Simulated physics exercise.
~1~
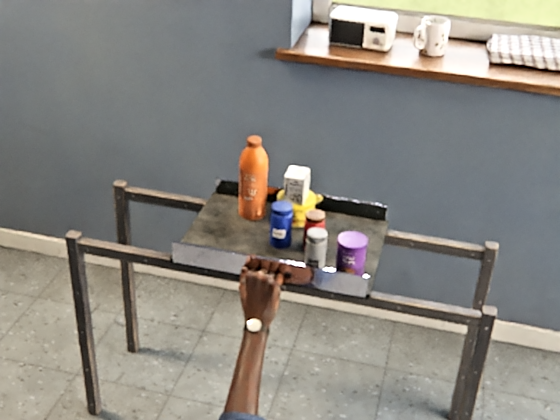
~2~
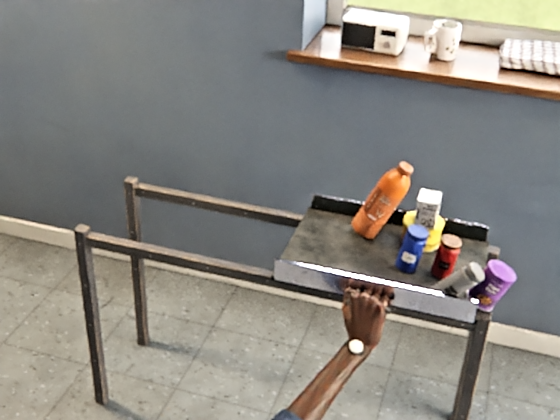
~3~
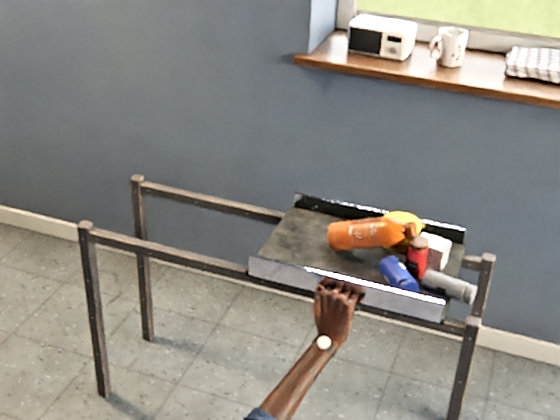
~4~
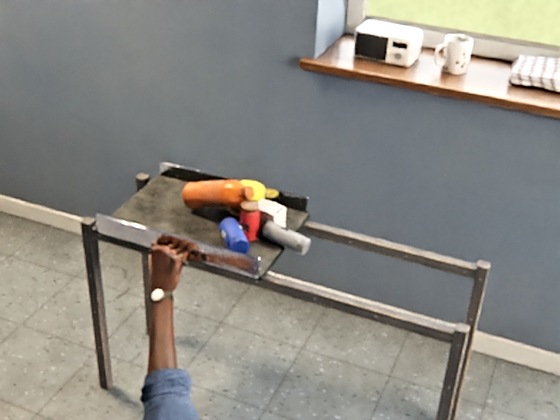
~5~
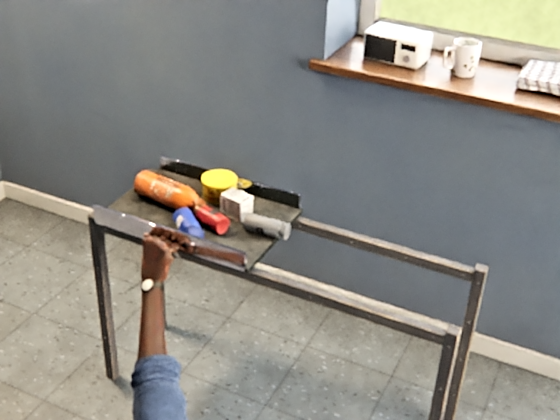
A hand slides a tray right then left, toppling containers as the purple tin disappears.
